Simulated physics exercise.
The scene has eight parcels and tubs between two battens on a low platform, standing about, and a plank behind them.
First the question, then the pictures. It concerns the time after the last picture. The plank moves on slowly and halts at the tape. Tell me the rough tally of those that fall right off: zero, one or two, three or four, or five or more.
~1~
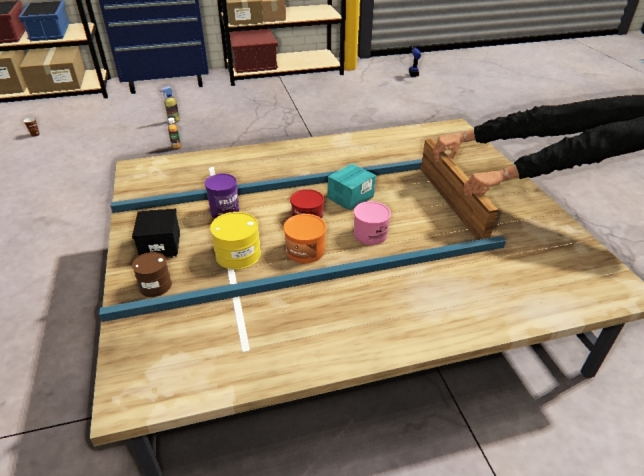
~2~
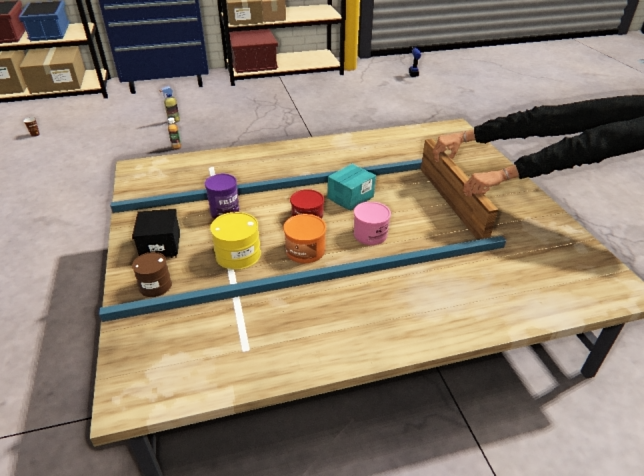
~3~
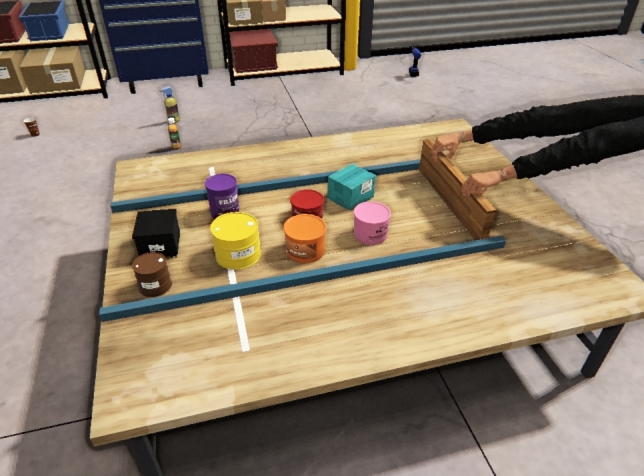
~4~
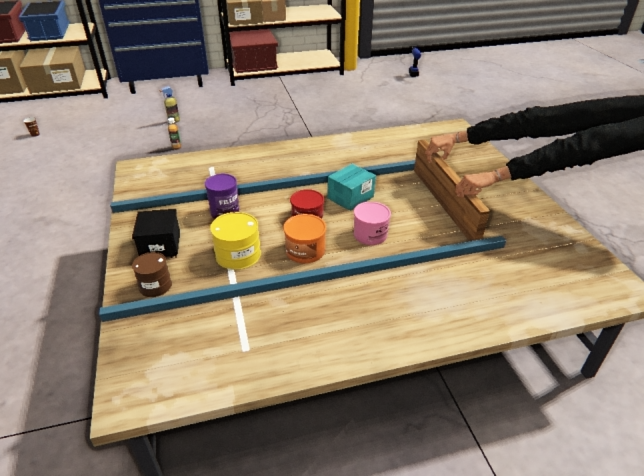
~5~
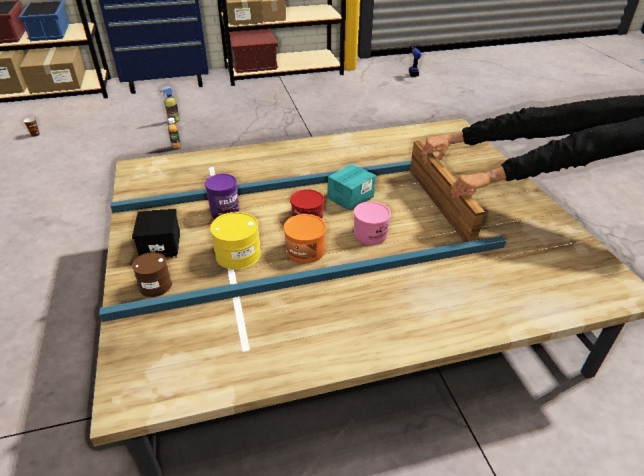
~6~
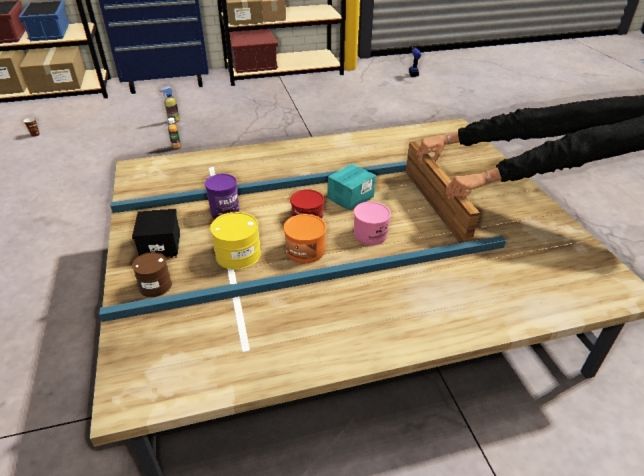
Honestly, the ones lost over the side add up to nothing at all.
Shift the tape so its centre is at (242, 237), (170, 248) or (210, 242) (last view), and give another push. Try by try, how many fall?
Try 1: 0; try 2: 1; try 3: 0.
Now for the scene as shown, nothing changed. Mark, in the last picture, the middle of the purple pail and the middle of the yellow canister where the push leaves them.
Purple pail at (164, 206), yellow canister at (166, 240).
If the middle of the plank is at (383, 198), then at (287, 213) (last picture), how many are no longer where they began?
1 at one spot and 5 at the other.
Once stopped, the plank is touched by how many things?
The number is 3.
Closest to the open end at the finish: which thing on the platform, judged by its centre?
Black tote.
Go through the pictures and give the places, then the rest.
Brown canister (152, 275); black tote (158, 234); purple pail (223, 197); plank (455, 187); tape (225, 239), in the first picture.
Black tote (158, 234); orange pail (305, 239), in the second picture.
Purple pail (223, 197); yellow canister (236, 241), in the third picture.
Brown canister (153, 275); plank (447, 188), in the fourth picture.
Black tote (158, 234); turquoise box (351, 187), in the fifth picture.
Brown canister (153, 275); black tote (158, 234); purple pail (223, 197); plank (438, 190); tape (225, 239), in the sixth picture.
A little later, none off yet; brown canister at rest near (153, 275); black tote at rest near (158, 234); purple pail at rest near (223, 197).
When it is over, the number that fall off is zero.
